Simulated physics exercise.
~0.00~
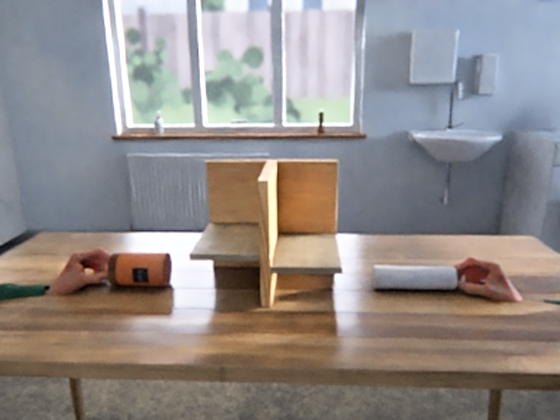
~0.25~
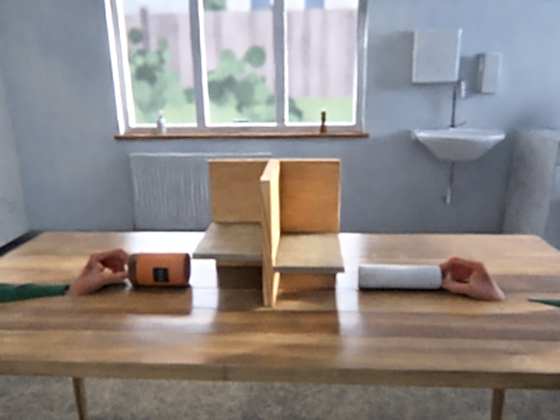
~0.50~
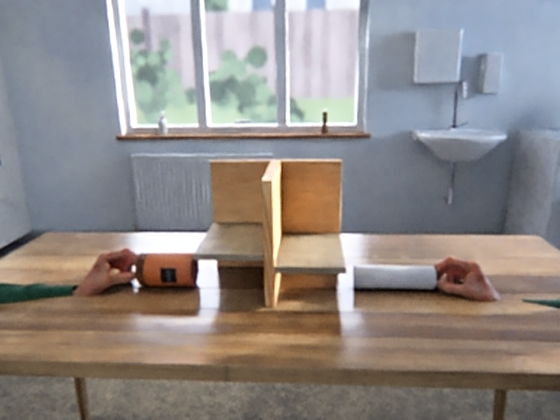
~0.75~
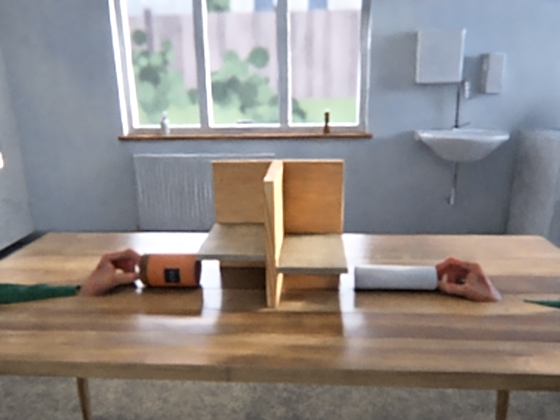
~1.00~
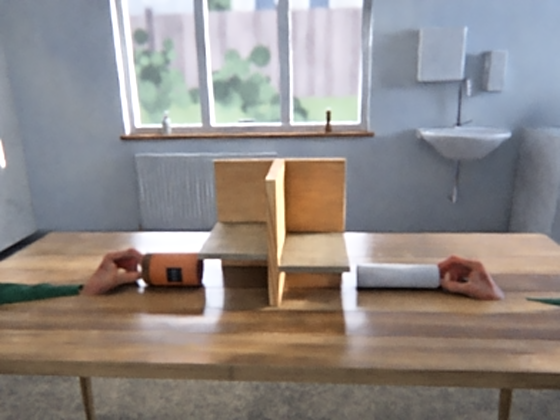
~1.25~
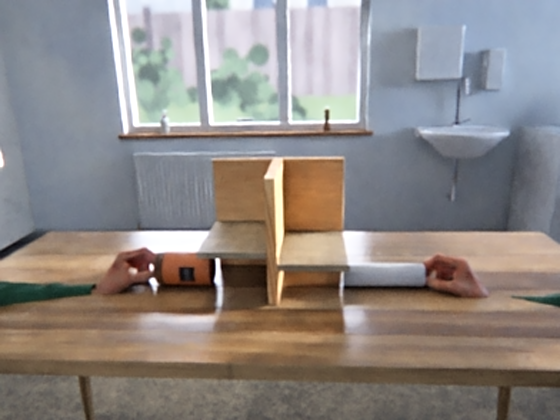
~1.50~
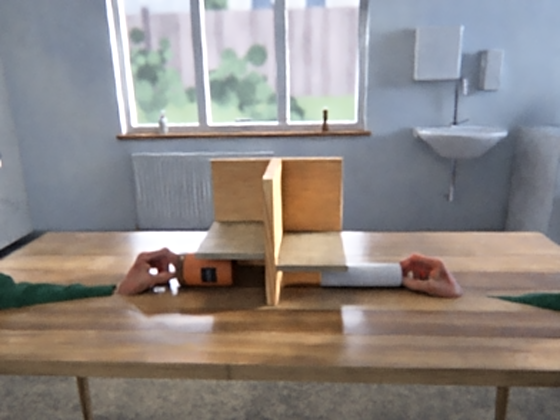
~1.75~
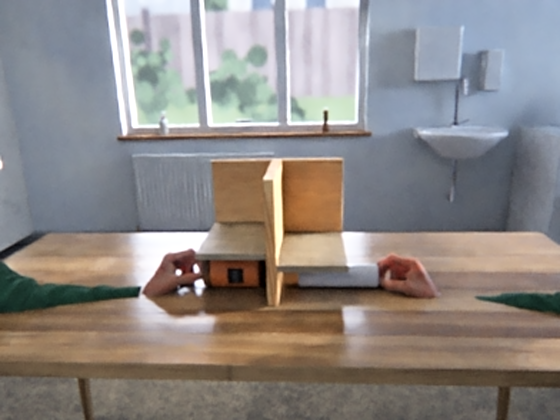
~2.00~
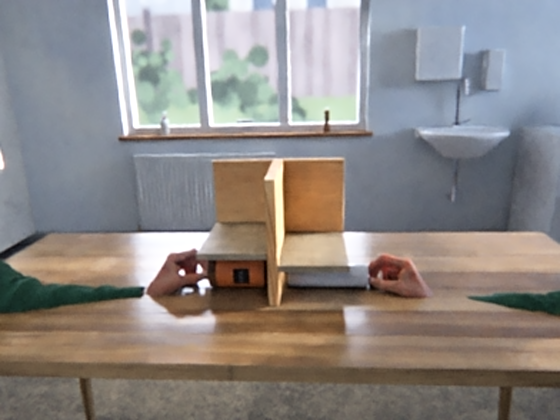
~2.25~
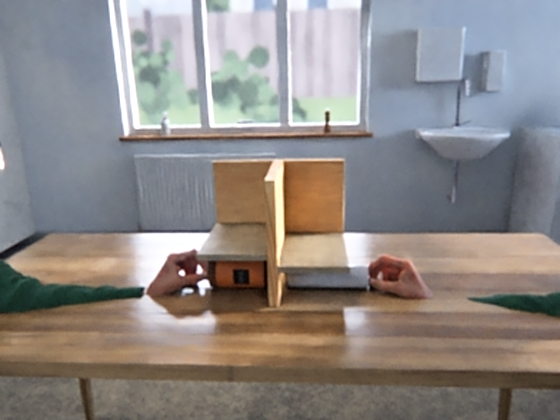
An orange jar on the left and a white candle on the right, both lying on their sides on a wooden table, are pushed inward by two hands, slide beneath the low shelf from opposite sides, and come to rest under it, with the hands still beside them.
